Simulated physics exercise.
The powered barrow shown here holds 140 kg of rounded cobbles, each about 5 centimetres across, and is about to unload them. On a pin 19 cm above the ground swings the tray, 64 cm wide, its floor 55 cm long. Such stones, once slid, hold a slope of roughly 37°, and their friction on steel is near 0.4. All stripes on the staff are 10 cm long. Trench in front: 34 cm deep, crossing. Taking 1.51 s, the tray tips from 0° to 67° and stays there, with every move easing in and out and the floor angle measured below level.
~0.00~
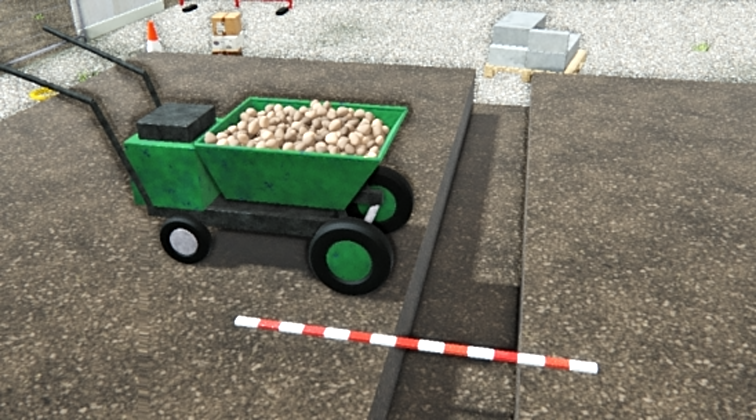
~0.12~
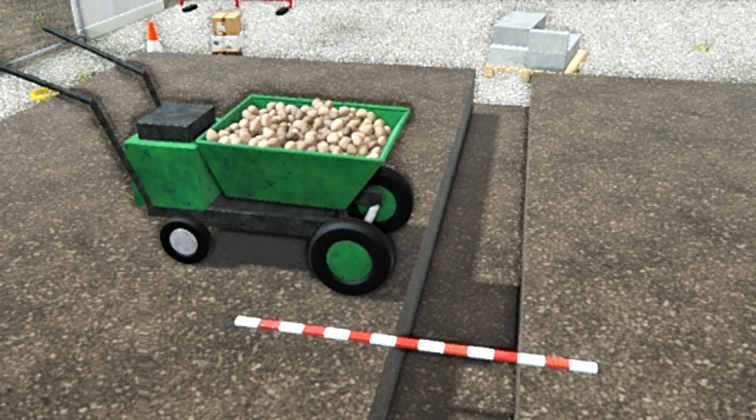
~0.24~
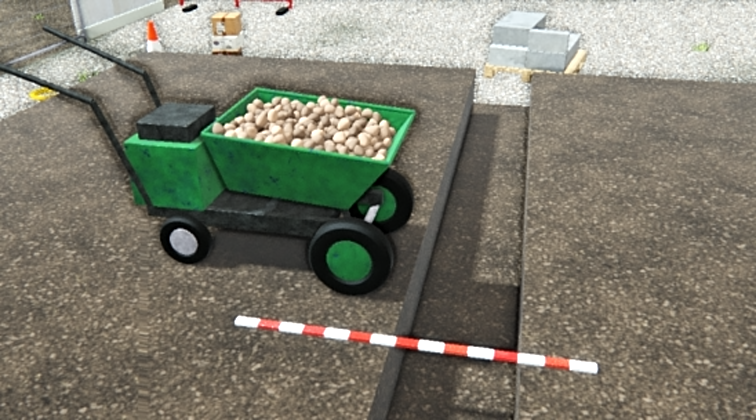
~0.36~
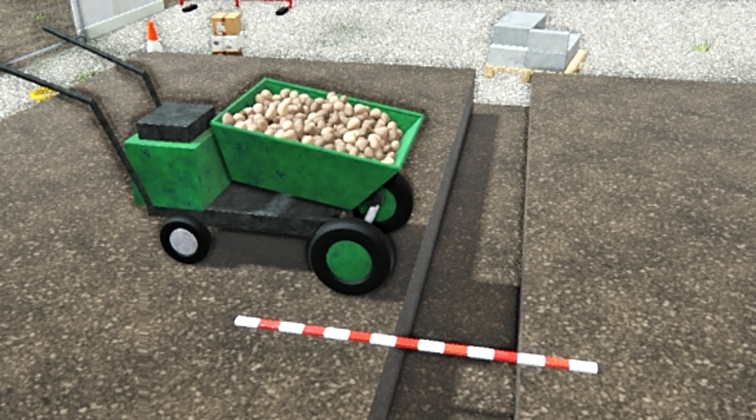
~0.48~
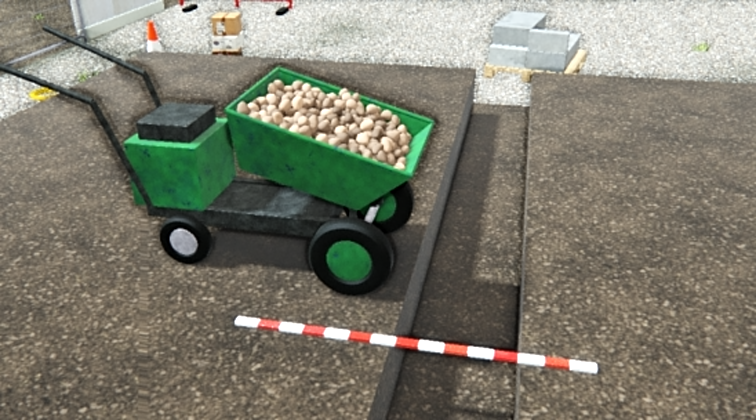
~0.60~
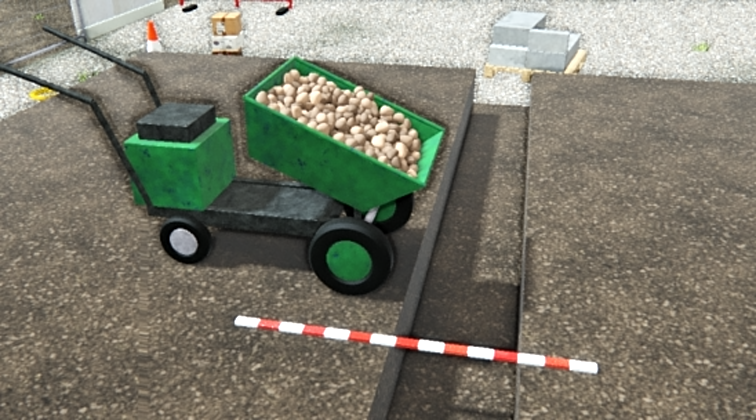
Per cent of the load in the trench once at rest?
About 72 %.
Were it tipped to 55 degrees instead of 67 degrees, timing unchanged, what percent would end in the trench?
Trench share: Approx. 40%.
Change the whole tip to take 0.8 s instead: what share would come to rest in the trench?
Estimate: About 60 %.
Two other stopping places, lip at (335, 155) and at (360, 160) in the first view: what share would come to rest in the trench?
Some 90 and some 85 per cent, in that order.
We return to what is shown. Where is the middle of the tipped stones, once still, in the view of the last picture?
I'd point somewhere around (494, 318).
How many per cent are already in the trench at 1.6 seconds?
Roughly 30 percent of the load.
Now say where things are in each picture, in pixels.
In the first frame, lip at (380, 160), floor tilted 0°, highest stones at (325, 114).
In the second frame, the tray is at 1°, its lip at (382, 161); the top of the load is at (327, 113); the stones move at 0.2 m/s on average.
In the third frame, lip at (389, 164), floor tilted 5°, highest stones at (295, 106); the stones move at 0.3 m/s on average.
In the fourth frame, lip at (399, 169), floor tilted 10°, highest stones at (278, 102); the stones move at 0.4 m/s on average.
In the fifth frame, the tray is at 16°, its lip at (412, 176); the top of the load is at (287, 92); the stones move at 0.5 m/s on average.
In the sixth frame, the tray is at 23°, its lip at (424, 186); the top of the load is at (295, 84); the stones move at 0.6 m/s on average.
After 1.1 s the floor is at 56°; 99 % in the tray, 1 % in the trench; the foremost stones are at (479, 218).
After 1.6 s the floor is at 67°; 61 % in the tray, 28 % in the trench, 11 % past the trench; the foremost stones are at (582, 291).
After 2.0 s the floor is at 67°; 38 % in the tray, 42 % in the trench, 20 % past the trench; the foremost stones are at (650, 295).
After 3.9 s the floor is at 67°; 8 % in the tray, 72 % in the trench, 20 % past the trench; the foremost stones are at (688, 308).
